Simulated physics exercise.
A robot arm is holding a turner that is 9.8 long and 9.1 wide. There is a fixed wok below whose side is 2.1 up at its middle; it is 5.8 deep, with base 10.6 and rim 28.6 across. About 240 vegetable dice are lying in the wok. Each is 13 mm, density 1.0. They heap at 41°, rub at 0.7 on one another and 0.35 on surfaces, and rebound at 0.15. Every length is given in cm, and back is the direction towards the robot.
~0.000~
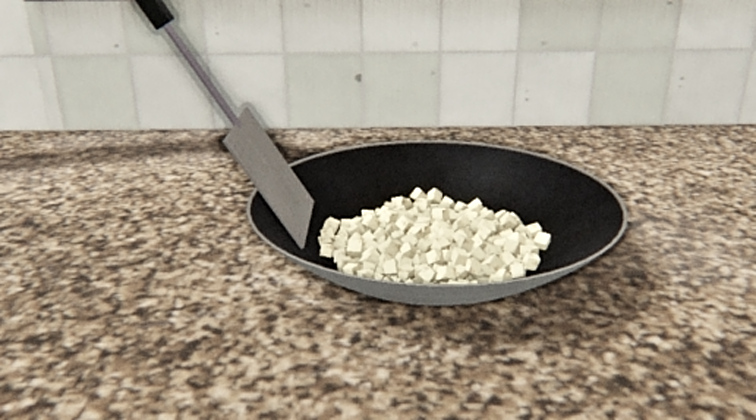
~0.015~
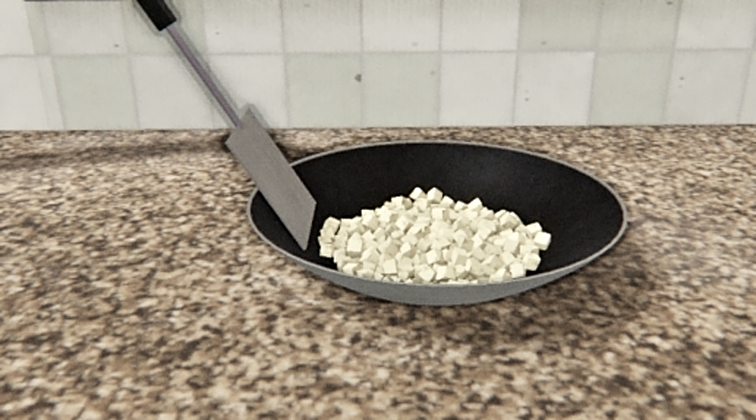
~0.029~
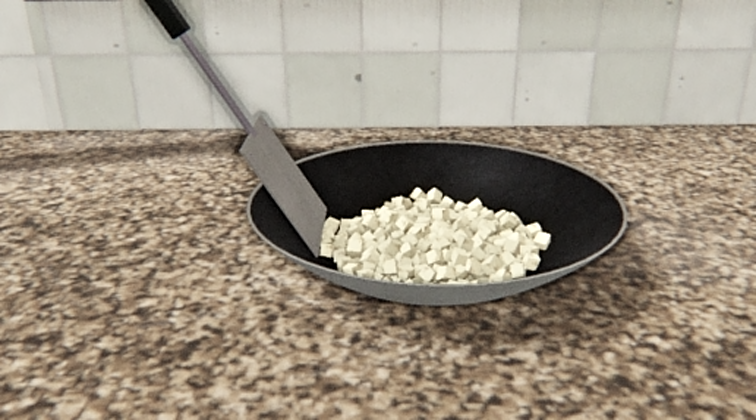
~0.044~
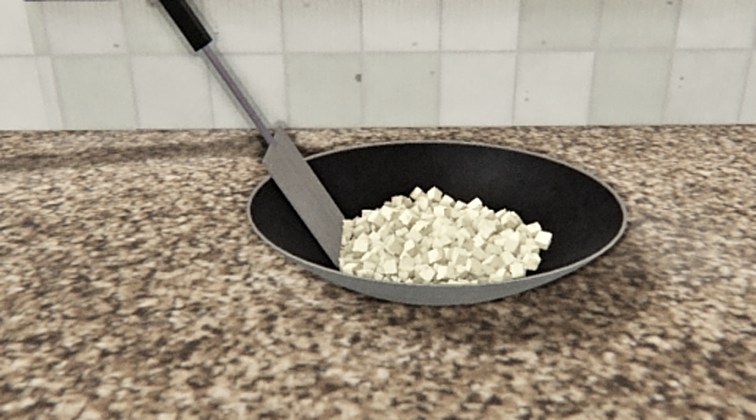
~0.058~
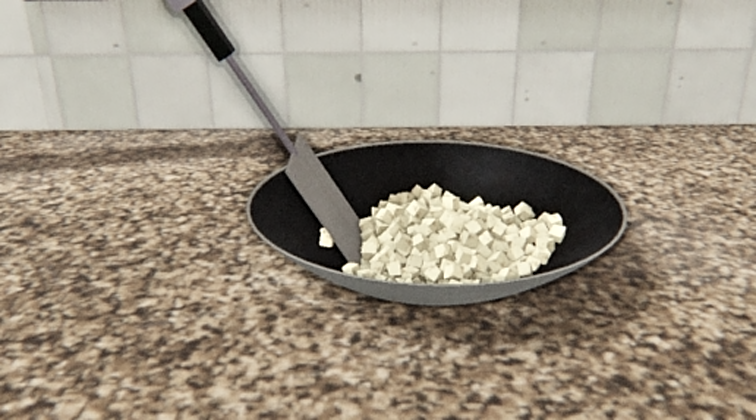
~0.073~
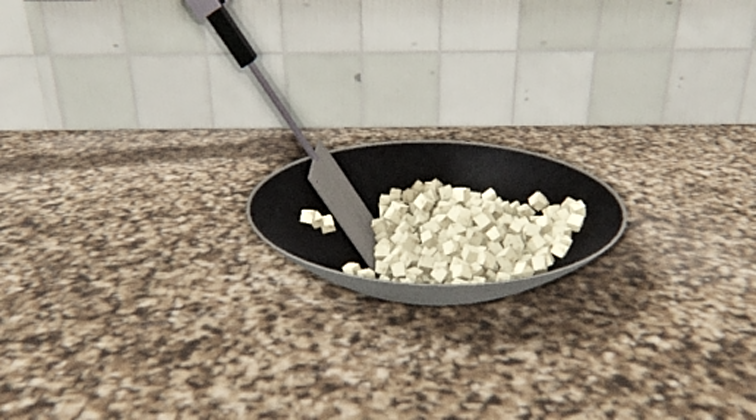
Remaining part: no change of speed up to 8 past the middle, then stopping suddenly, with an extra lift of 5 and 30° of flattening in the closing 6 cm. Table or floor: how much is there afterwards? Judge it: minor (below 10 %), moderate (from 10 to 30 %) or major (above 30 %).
My judgement: Major.
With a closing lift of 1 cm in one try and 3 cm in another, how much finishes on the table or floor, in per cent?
Near 55 and 55 percent respectively.
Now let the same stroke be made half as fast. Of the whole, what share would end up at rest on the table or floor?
Roughly 15 in a hundred.
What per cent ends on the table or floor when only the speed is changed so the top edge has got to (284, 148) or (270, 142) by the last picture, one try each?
Roughly 20 per cent, then roughly 25 per cent.
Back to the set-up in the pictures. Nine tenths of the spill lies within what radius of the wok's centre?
40 cm.
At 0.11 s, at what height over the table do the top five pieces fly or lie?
Somewhere around 8 centimetres high.
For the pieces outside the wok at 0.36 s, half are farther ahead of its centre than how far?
The distance is about 24 cm.
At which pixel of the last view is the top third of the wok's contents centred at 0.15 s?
(570, 205).
By 0.11 s, sloping 59°, highest piece 9 above the table; 242 in the wok, 2 on the blade or in flight.
By 0.15 s, sloping 50°, highest piece 12 above the table; 231 in the wok, 13 on the blade or in flight.
By 0.36 s, sloping 29°, highest piece 13 above the table; 136 in the wok, 79 on the table or floor, 29 on the blade or in flight.
By 1.41 s, sloping 29°, highest piece 7 above the table; 136 in the wok, 108 on the table or floor.
Final count, 136 in the wok, 108 on the table or floor. That is 44 % on the table or floor.
